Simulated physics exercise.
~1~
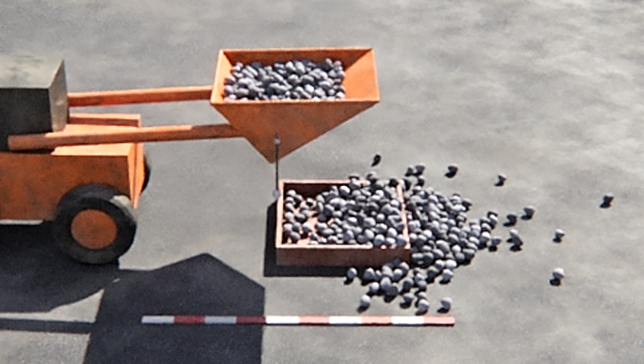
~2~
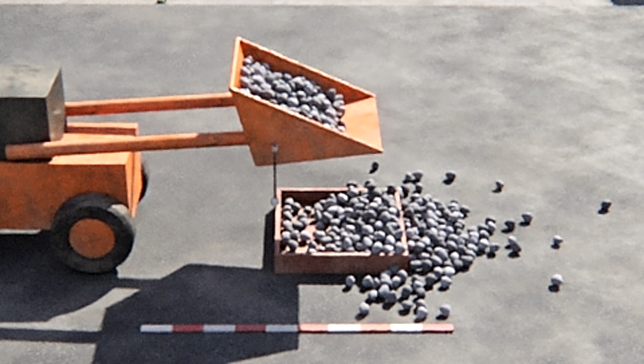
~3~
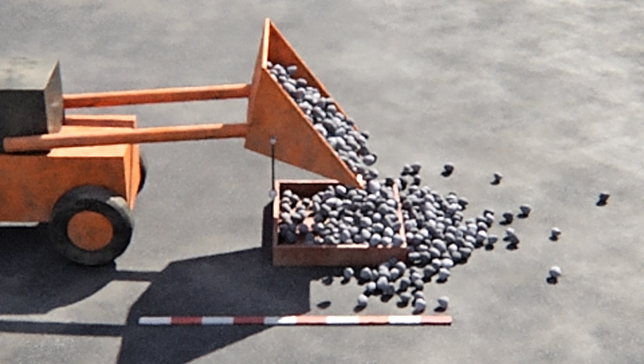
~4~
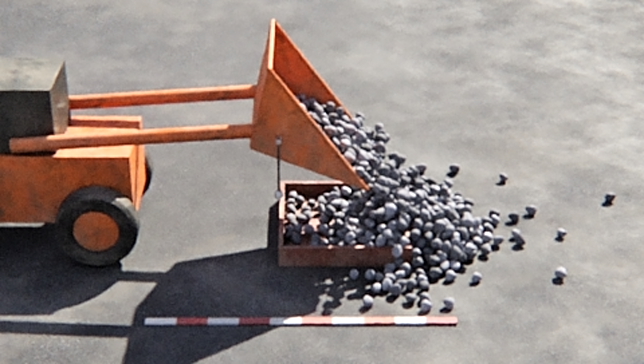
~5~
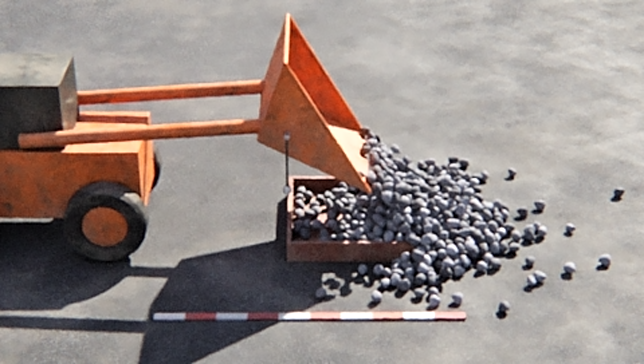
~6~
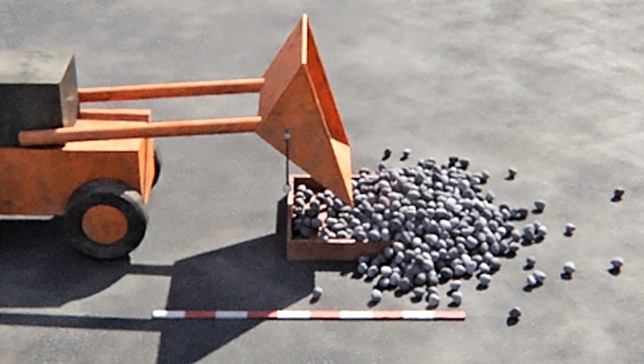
Orange loader bucket tipping in stages, pouring dark grey stones over a small bin and spreading the heap rightward until the bucket empties.
